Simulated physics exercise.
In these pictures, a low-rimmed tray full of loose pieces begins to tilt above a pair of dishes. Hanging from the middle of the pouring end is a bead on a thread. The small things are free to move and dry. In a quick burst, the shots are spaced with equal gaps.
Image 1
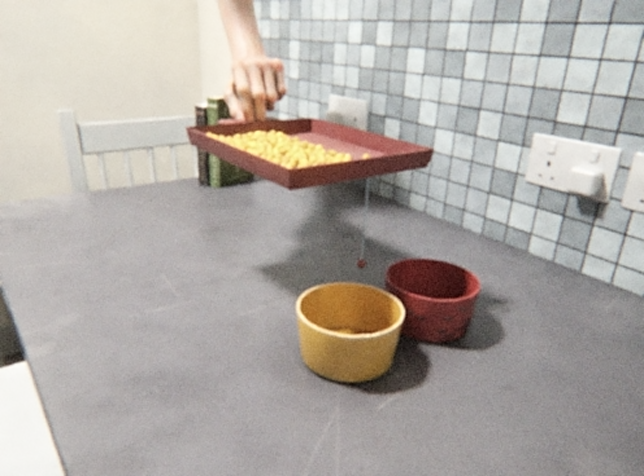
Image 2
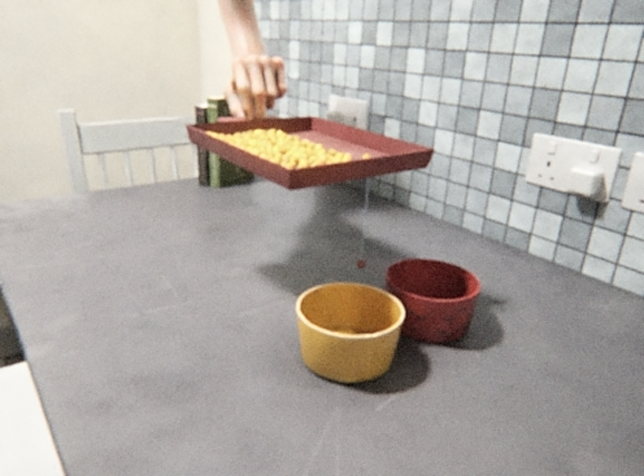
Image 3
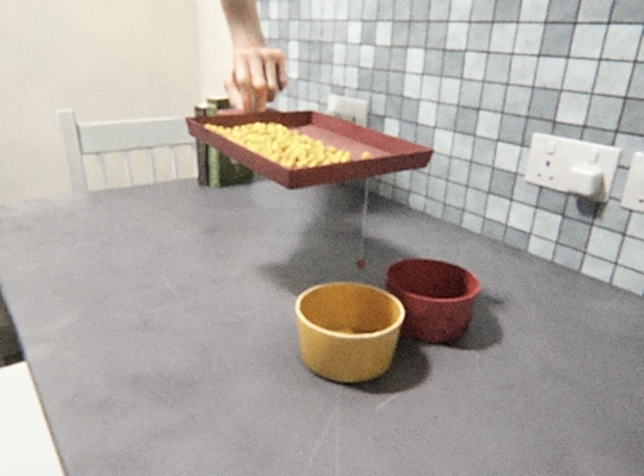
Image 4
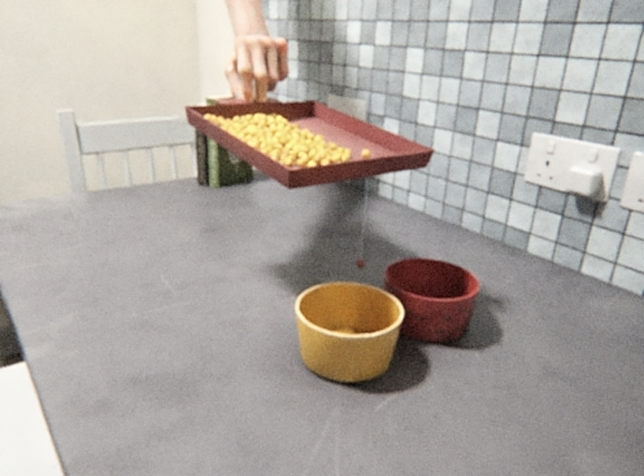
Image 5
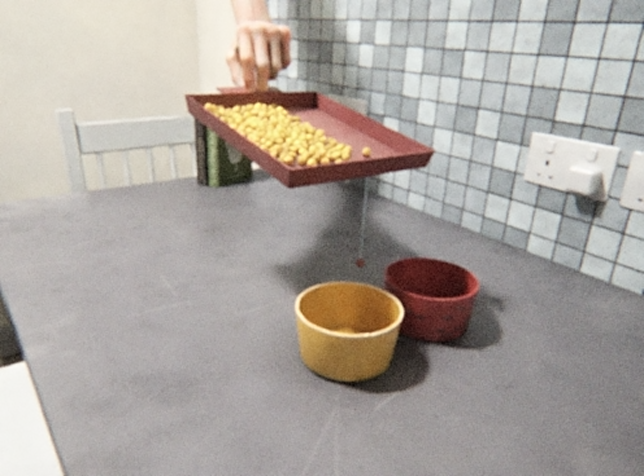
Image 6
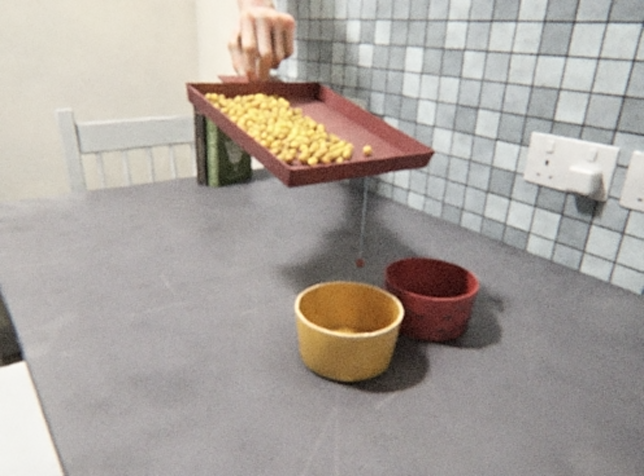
The clip shows a hand holding a dark red tray of small yellow puffed pieces above a yellow dish and a red dish, gradually raising its far end so it tilts slightly, while a bead hangs nearly still from the tray.
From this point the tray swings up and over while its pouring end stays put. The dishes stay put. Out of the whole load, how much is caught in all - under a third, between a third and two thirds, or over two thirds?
Caught in all: Over two thirds.
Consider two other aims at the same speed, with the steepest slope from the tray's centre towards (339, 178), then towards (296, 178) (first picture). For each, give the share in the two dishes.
First heading roughly 70 %, second roughly 30 %.
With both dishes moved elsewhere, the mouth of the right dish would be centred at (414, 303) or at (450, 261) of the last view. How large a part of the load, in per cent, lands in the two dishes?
70 % and 50 %.
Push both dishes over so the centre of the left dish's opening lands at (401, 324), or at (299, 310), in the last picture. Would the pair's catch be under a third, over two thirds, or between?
Earlier place: One to two thirds. Later place: One to two thirds.
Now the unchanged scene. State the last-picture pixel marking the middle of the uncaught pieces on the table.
My estimate puts the centre near (437, 386).
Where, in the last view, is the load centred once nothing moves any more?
Once nothing moves, the middle sits near (373, 345).
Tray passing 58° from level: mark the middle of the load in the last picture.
Somewhere about pixel (346, 139).
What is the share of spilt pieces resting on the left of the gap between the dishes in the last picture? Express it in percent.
Left share: Some 30 per cent.
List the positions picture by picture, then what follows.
In the first frame, corners of the pouring end near (291, 167) and (430, 148), level; middle of the load near (276, 152), puffed corn balls; left dish near (384, 352); right dish near (466, 315); bead on its thread near (361, 263).
In the second frame, corners of the pouring end near (291, 168) and (430, 149), level; middle of the load near (276, 151).
In the third frame, corners of the pouring end near (291, 168) and (430, 149), tipped barely, level across its low end; middle of the load near (276, 146).
In the fourth frame, corners of the pouring end near (291, 167) and (430, 149), tipped a little, level across its low end; middle of the load near (276, 140).
In the fifth frame, corners of the pouring end near (292, 167) and (431, 149), tipped a little, level across its low end; middle of the load near (277, 134).
In the sixth frame, corners of the pouring end near (293, 167) and (431, 150), tipped a little, level across its low end; middle of the load near (278, 128); left dish near (383, 351); right dish near (465, 314).
Shortly afterwards, tray tipped steeply; all but a few on the tray; only a few in the air.
Next, tray tipped right over; the bulk on the tray; only a few in the left dish; only a few in the right dish; near a quarter in the air.
Some moments later, tray tipped past a quarter turn; near half in the left dish; near a third in the right dish; near a quarter outside both.
In the end, tray tipped past a quarter turn; near half in the left dish; near a third in the right dish; near a quarter outside both.
